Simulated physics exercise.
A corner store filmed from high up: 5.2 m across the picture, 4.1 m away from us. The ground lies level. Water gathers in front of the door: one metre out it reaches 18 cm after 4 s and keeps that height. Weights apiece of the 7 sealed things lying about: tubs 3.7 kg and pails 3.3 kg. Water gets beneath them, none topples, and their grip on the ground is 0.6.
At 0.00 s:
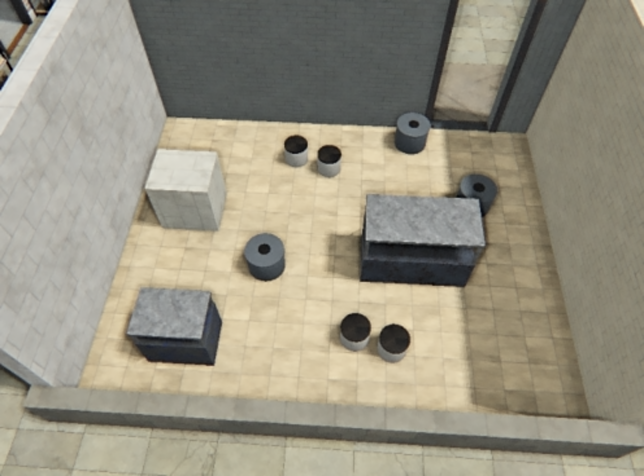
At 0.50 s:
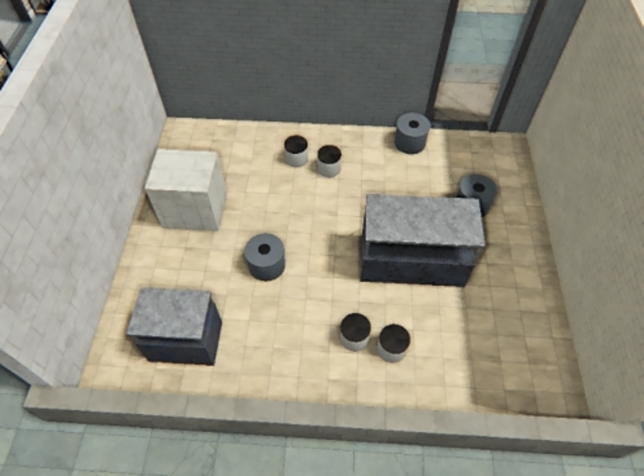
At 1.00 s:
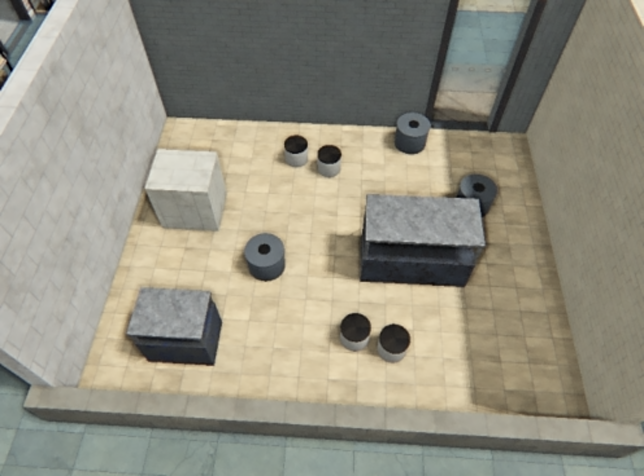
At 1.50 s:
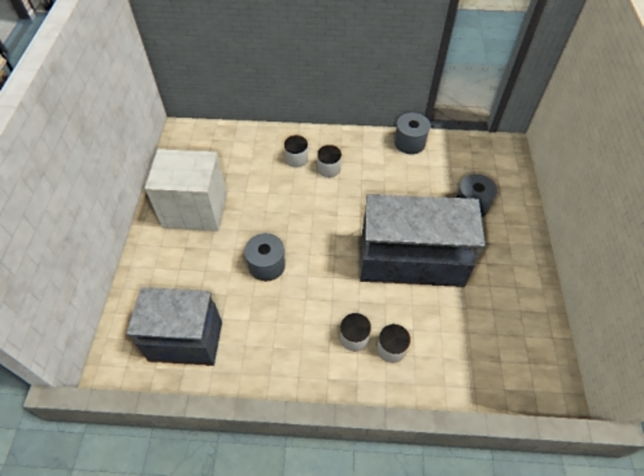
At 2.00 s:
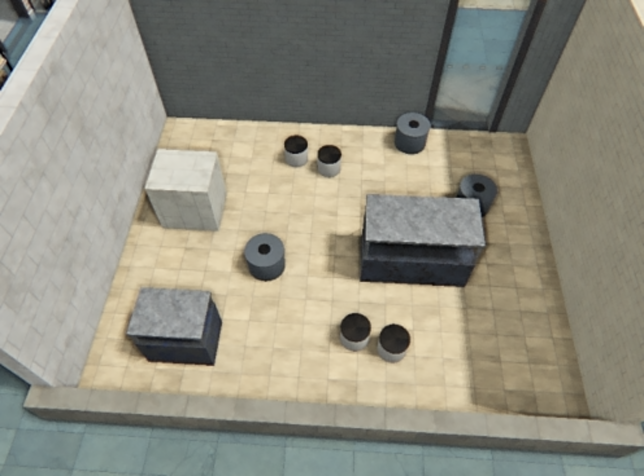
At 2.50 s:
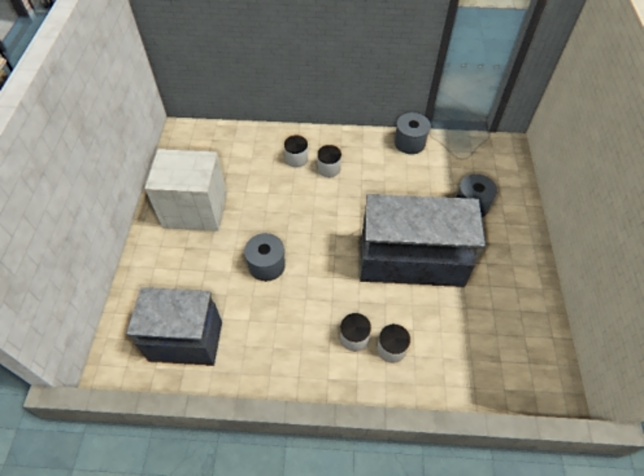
In a walled room with a tan tiled floor, grey and black containers and blocks stayed still while water spread over the ground outside, then a small clear patch appeared just inside the doorway.
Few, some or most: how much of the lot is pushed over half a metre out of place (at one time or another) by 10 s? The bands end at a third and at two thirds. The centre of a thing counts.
That comes to under a third.
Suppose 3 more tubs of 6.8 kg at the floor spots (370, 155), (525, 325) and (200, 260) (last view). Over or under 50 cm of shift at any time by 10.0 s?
In that order: Under, past it, less.
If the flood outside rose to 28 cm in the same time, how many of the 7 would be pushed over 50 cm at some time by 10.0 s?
Then 4.
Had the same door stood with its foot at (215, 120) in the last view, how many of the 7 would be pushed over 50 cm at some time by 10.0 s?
In that case 0 of them.
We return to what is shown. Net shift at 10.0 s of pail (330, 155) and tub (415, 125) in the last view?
In that order: 0 cm, 20 cm.
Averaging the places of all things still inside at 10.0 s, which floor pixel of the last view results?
Near (330, 243).
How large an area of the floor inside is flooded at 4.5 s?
Some 4.5 m2.
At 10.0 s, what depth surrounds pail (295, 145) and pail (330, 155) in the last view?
Roughly 1 and 2 cm.
After 3.5 s 0 of 7 are over 50 cm from their spots; 0 afloat.
After 4.5 s 0 of 7 are over 50 cm from their spots; 0 afloat.
After 7.0 s 1 of 7 are over 50 cm from their spots; 1 afloat.
After 10.0 s 1 of 7 are over 50 cm from their spots, and 1 have been at some point; 1 afloat.
